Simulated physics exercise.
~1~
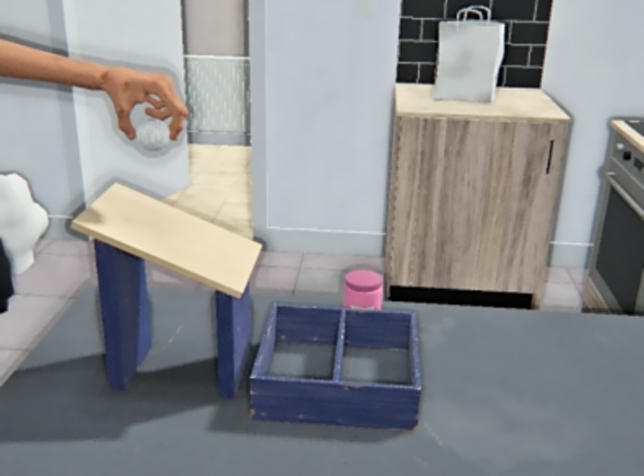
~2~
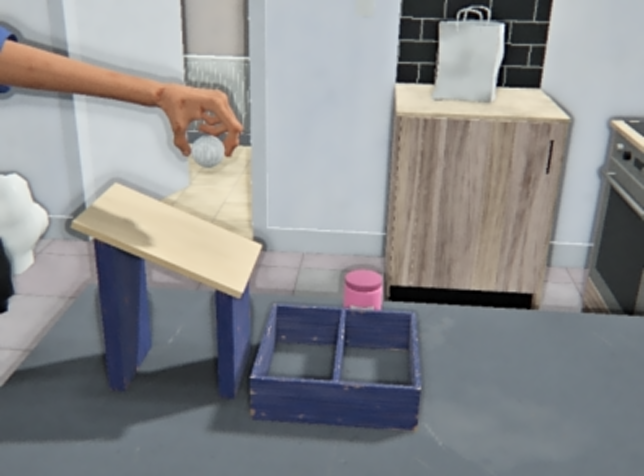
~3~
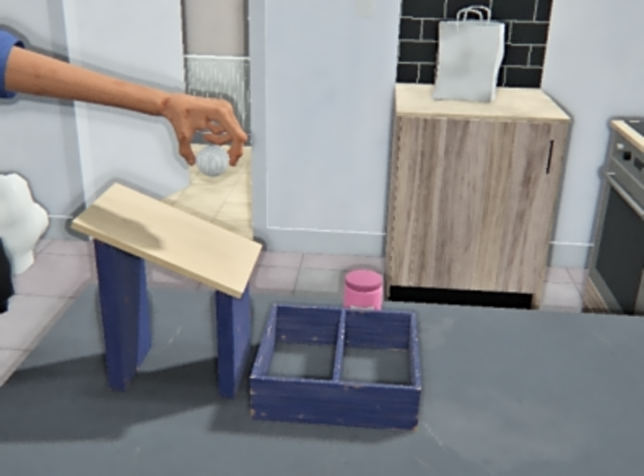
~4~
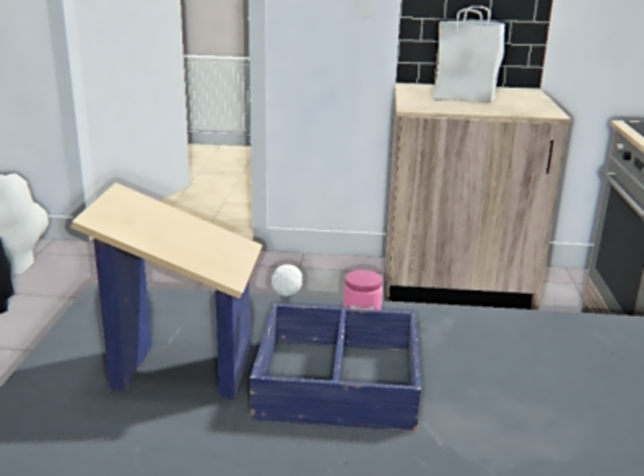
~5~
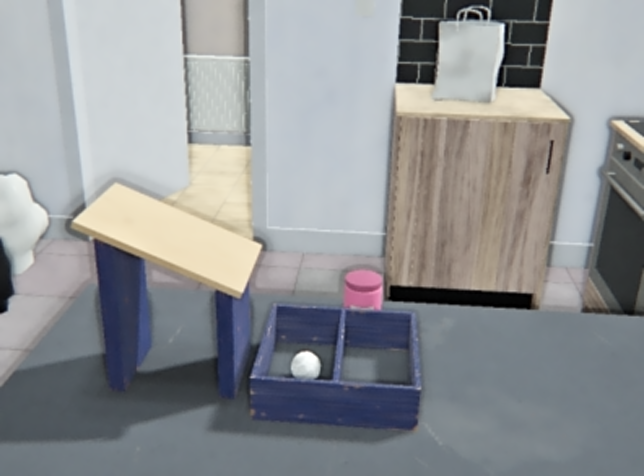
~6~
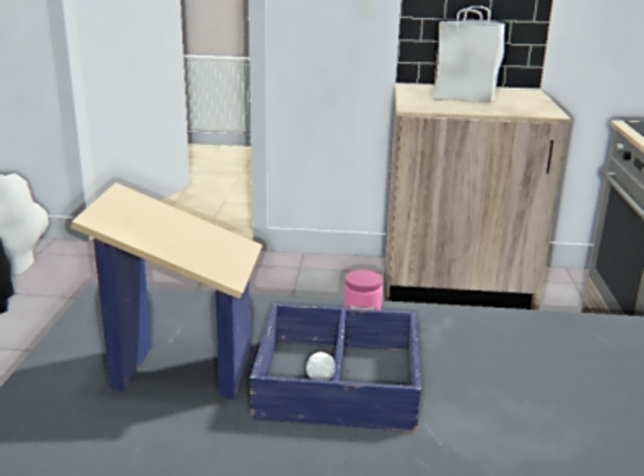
In a kitchen, a hand drops a white ball into the blue tray's left bay.
